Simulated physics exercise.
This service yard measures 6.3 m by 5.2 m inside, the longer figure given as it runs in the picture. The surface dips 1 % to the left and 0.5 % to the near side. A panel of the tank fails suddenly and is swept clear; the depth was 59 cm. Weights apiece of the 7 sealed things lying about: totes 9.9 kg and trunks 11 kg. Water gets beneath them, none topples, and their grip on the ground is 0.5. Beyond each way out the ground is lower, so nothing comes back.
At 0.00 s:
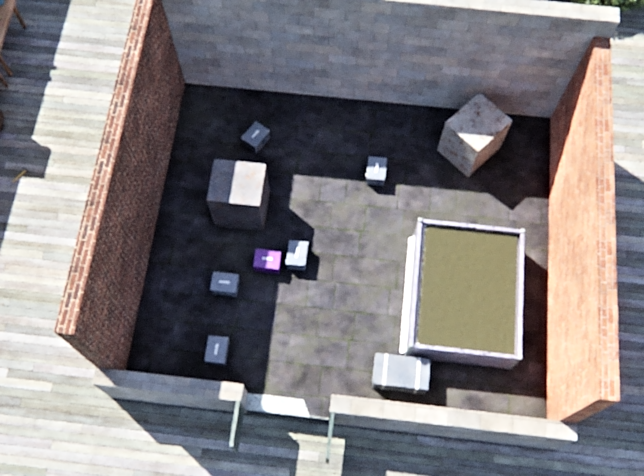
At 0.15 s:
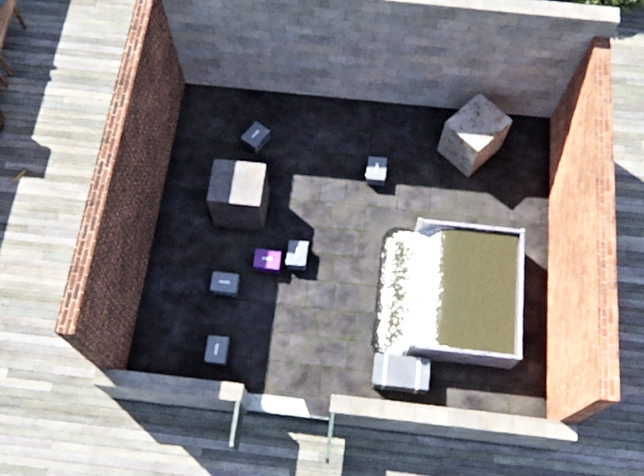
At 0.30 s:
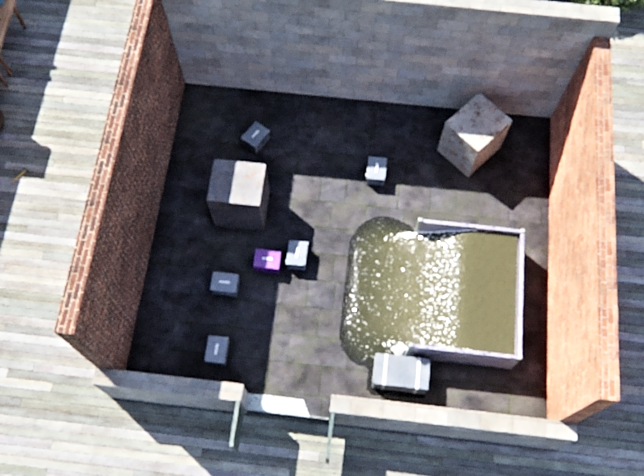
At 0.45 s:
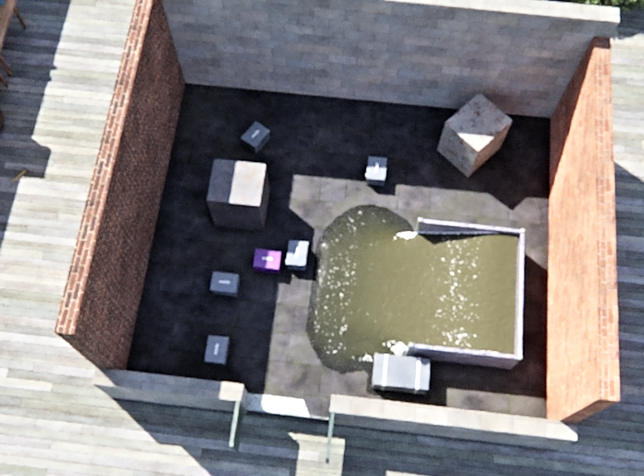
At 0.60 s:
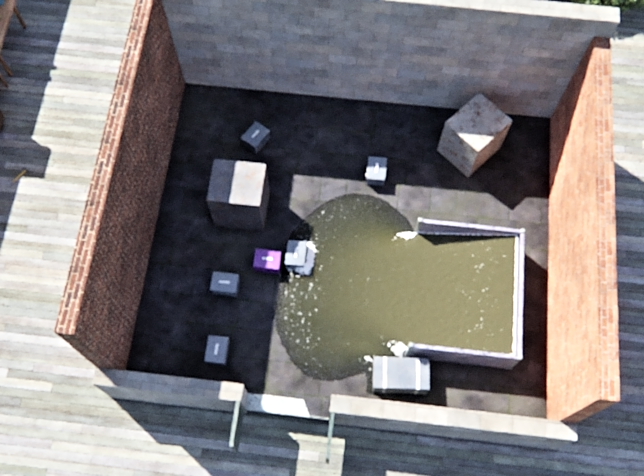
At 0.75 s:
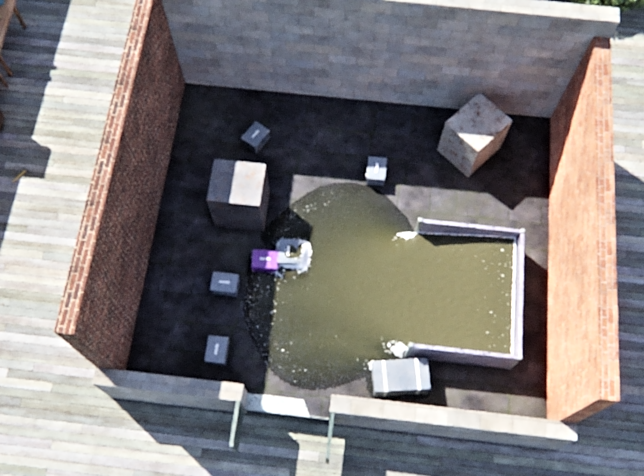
A walled service yard with brick sides and a dark paved floor is seen from high above by a still camera. A pale-rimmed tank of murky olive water stands at right, with a purple tote beside a whitish box near the middle and grey boxes and larger blocks scattered around. The tank's left side opens and water surges out leftward in a widening, foam-flecked pool, reaching the whitish box, then the purple tote, which barely shifts.
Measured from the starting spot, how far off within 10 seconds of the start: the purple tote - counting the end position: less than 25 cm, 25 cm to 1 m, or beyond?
Purple tote ends far away.
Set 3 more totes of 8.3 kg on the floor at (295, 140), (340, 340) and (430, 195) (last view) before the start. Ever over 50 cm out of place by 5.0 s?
In turn: Over, over, short of it.
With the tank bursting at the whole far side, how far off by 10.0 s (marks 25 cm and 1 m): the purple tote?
In that case the purple tote slides a little.
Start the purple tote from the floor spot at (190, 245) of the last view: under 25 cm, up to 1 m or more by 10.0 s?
It travels far.
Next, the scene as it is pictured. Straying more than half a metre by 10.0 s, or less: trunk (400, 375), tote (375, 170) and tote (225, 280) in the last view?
In turn: More, short of it, over.
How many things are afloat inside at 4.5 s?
4 of them.
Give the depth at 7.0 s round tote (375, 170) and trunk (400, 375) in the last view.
Roughly 4 and 5 cm.
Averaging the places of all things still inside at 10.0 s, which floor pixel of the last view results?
Around (291, 232).
After 2.0 s the purple tote is near (162, 232), 1.7 m from its start, afloat; 0 of 7 are out; 4 afloat.
After 4.5 s the purple tote is near (201, 123), 2.6 m from its start, afloat; 0 of 7 are out; 4 afloat.
After 7.0 s the purple tote is near (217, 147), 2.1 m from its start, aground; 0 of 7 are out; 0 afloat.
After 10.0 s the purple tote is near (214, 145), 2.2 m from its start, aground; 0 of 7 are out; 0 afloat.
